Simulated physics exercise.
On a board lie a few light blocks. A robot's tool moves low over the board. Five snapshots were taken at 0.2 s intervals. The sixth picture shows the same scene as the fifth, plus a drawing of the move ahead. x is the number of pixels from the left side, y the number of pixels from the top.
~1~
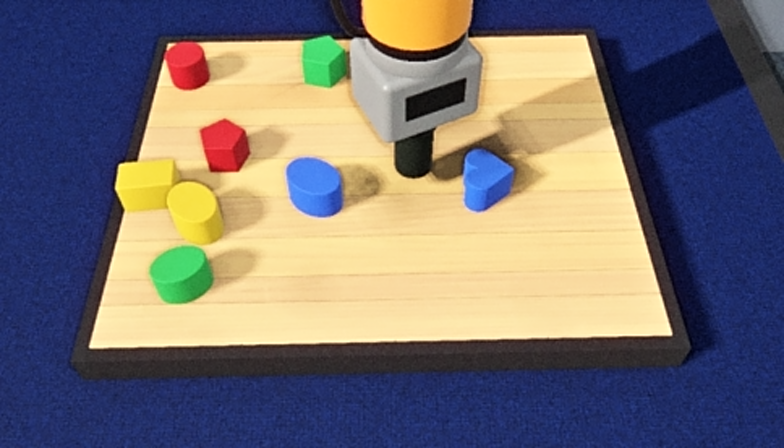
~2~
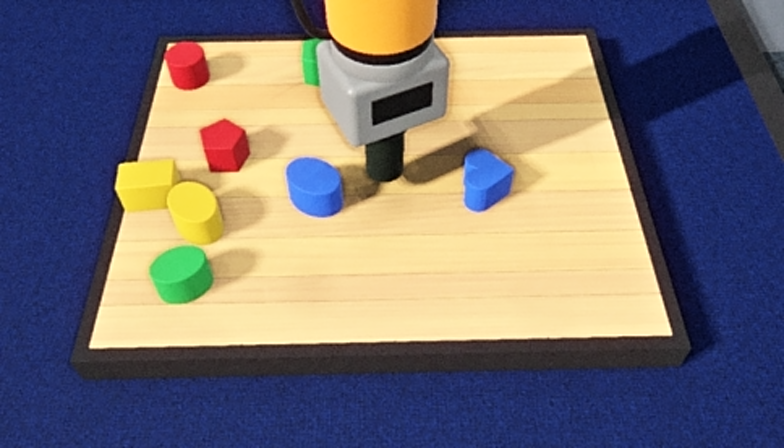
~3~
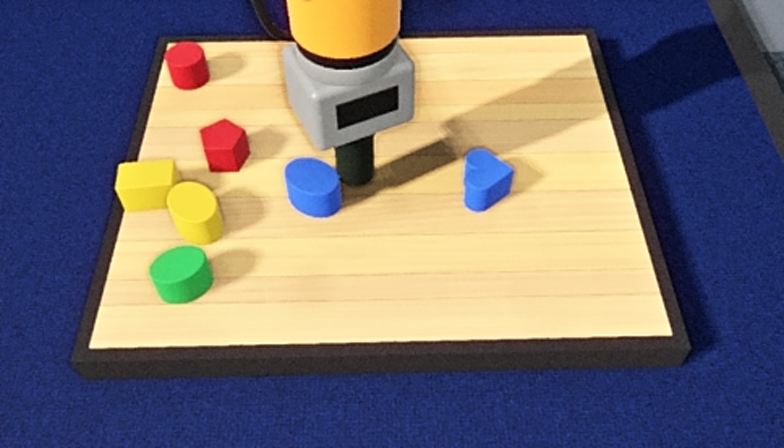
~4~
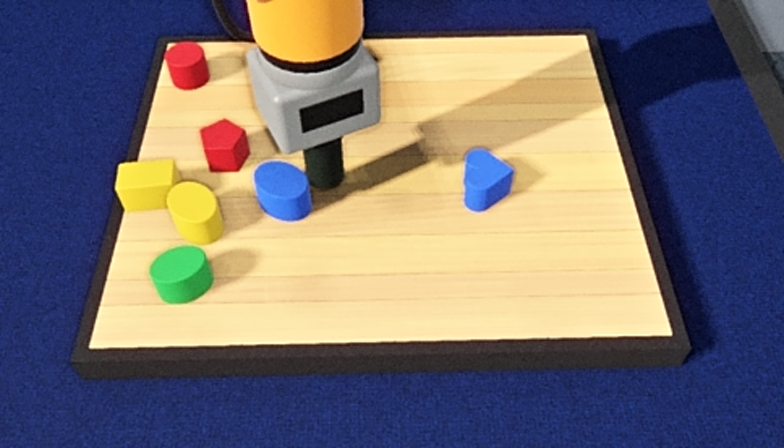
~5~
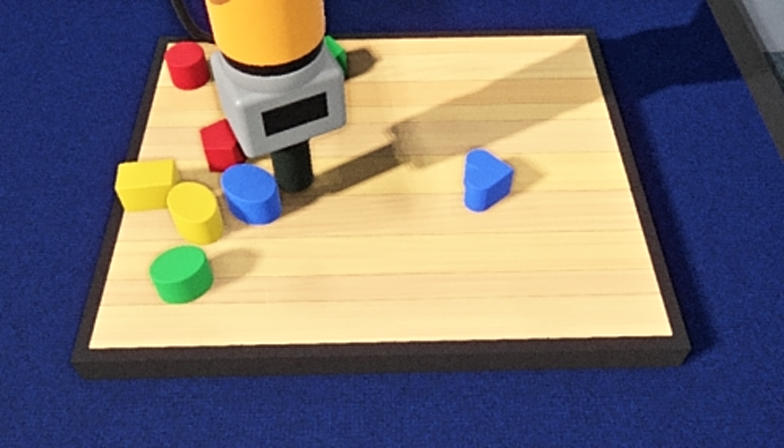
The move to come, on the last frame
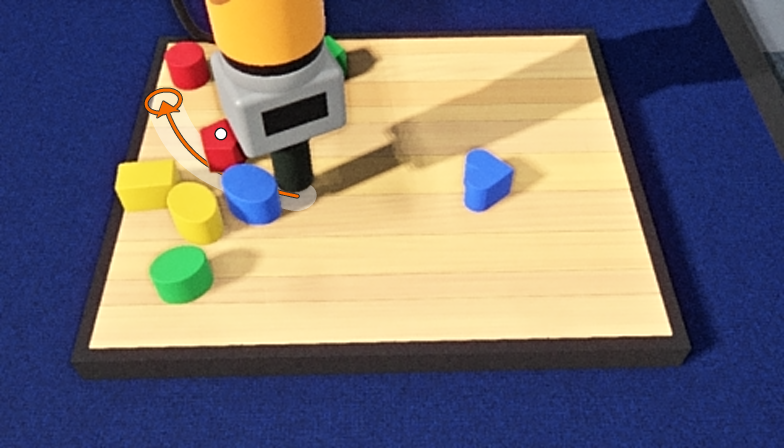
A robot arm with an orange body, grey housing and black tip reaches over a pale wooden board on a blue surface, seen from above at a fixed angle. Red, yellow and green blocks lie mostly toward the left, with two blue blocks nearer the middle. The tip slides left, meets the blue oval block and pushes it left toward the yellow oval one, while the other blocks stay still.
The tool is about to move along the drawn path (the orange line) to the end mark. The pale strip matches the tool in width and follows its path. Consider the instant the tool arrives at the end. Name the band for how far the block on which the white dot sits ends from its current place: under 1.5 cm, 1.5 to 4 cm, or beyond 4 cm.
The answer will be the long band, over 4 cm.
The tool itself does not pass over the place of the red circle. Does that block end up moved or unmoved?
It is still where it was.
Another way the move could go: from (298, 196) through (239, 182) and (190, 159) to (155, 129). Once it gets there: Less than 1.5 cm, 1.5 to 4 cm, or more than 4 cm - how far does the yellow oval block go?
The 1.5 to 4 cm band.
Path on the board, from (298, 196) by way of (231, 177) and (185, 143) to (163, 101); the dot is on the red five-sided block.
The first path, step by step. One third of the way, tool (226, 159); yellow oblong block (134, 175), turned 20° clockwise; yellow oval block (164, 214), turned 30° anticlockwise; red five-sided block (211, 125), turned 20° clockwise; blue oval block (190, 180), turned 50° anticlockwise.
Two thirds of the way, tool (179, 125); yellow oblong block (134, 175), turned 20° clockwise; yellow oval block (164, 214), turned 30° anticlockwise; red five-sided block (199, 95), turned 105° clockwise; blue oval block (190, 180), turned 50° anticlockwise.
At the end, tool (157, 83); yellow oblong block (134, 175), turned 20° clockwise; red circle in place; yellow oval block (164, 214), turned 30° anticlockwise; red five-sided block (201, 88), turned 130° clockwise; blue oval block (190, 180), turned 50° anticlockwise.
